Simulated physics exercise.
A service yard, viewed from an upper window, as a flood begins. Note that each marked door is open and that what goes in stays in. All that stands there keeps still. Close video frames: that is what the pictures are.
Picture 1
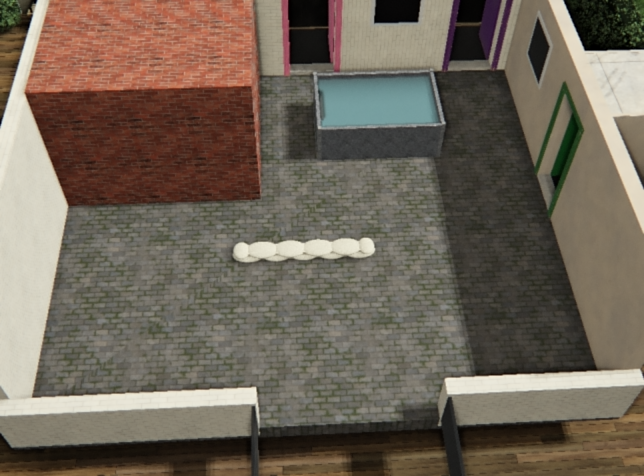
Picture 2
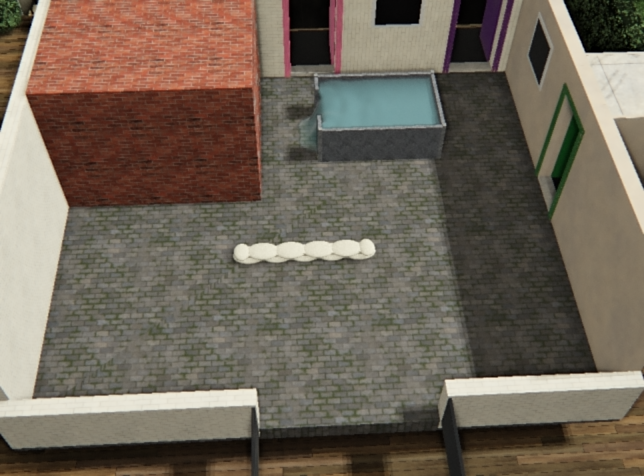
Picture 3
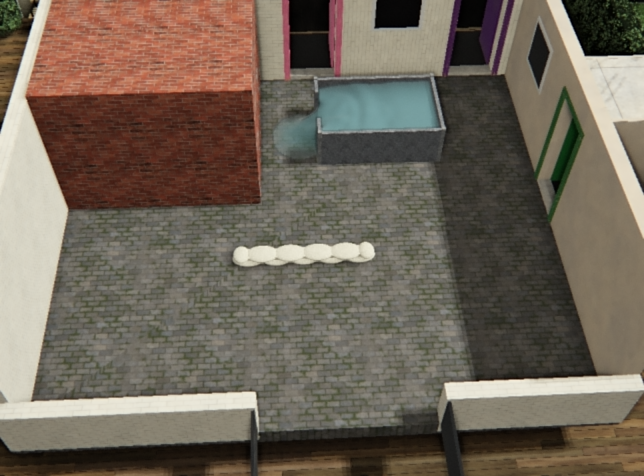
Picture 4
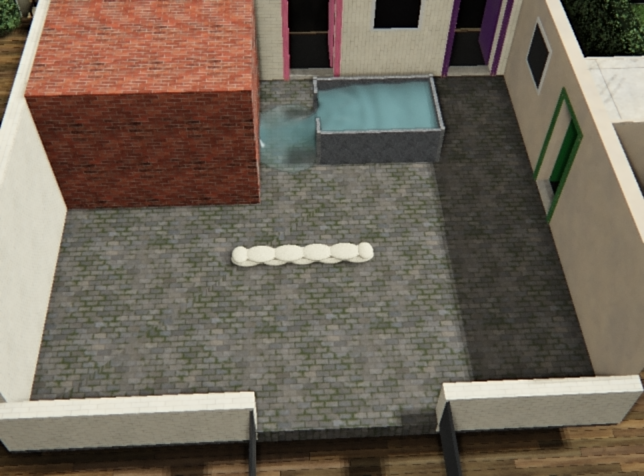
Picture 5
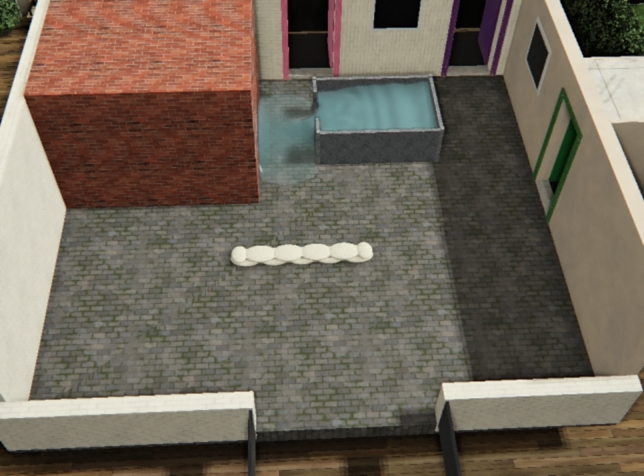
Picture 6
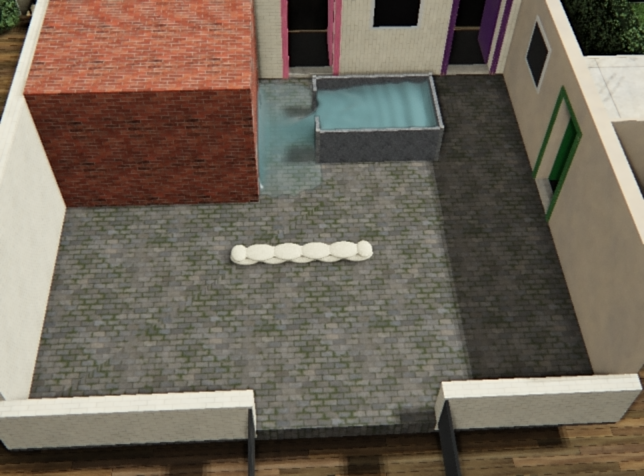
In a walled, paved yard, still water in a raised tank begins pouring through a gap on its left side, spreads across the paving to the red brick block, then creeps forward alongside it, while the white sandbag-like row stays still.
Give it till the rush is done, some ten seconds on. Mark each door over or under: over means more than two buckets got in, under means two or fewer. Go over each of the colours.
Pink door - over, green door - over, purple door - over.
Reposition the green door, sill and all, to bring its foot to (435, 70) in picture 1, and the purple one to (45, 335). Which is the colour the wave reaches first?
The pink door is first.
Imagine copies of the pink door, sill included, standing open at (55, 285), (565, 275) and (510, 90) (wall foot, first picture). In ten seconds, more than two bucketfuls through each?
Lab note, doors in listed order: Under the limit, under the limit, over the limit.
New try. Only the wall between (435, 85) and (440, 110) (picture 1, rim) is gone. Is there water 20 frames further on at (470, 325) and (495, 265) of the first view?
Respectively: Drenched and drenched.
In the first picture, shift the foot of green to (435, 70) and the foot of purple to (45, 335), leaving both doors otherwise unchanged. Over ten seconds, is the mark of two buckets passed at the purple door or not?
Put simply, the purple door stays beneath the mark.
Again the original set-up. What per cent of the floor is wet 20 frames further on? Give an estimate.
That's roughly 35 per cent.
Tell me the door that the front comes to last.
Answer: The green-painted one.
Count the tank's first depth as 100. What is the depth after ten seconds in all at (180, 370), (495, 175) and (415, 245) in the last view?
The depths come to near 2, 4 and 2 per cent respectively.
A moment on, water covers 10 % of the floor; the pink door wet at the sill, nothing in, the green door not reached, the purple door not reached.
Next, water covers 20 % of the floor; the pink door under two buckets in, the green door not reached, the purple door not reached.
Then, water covers 35 % of the floor; the pink door over two buckets in, the green door not reached, the purple door wet at the sill, nothing in.
Later, water covers 55 % of the floor; the pink door over two buckets in, the green door over two buckets in, the purple door over two buckets in.
In the end, water covers 75 % of the floor; the pink door over two buckets in, the green door over two buckets in, the purple door over two buckets in.
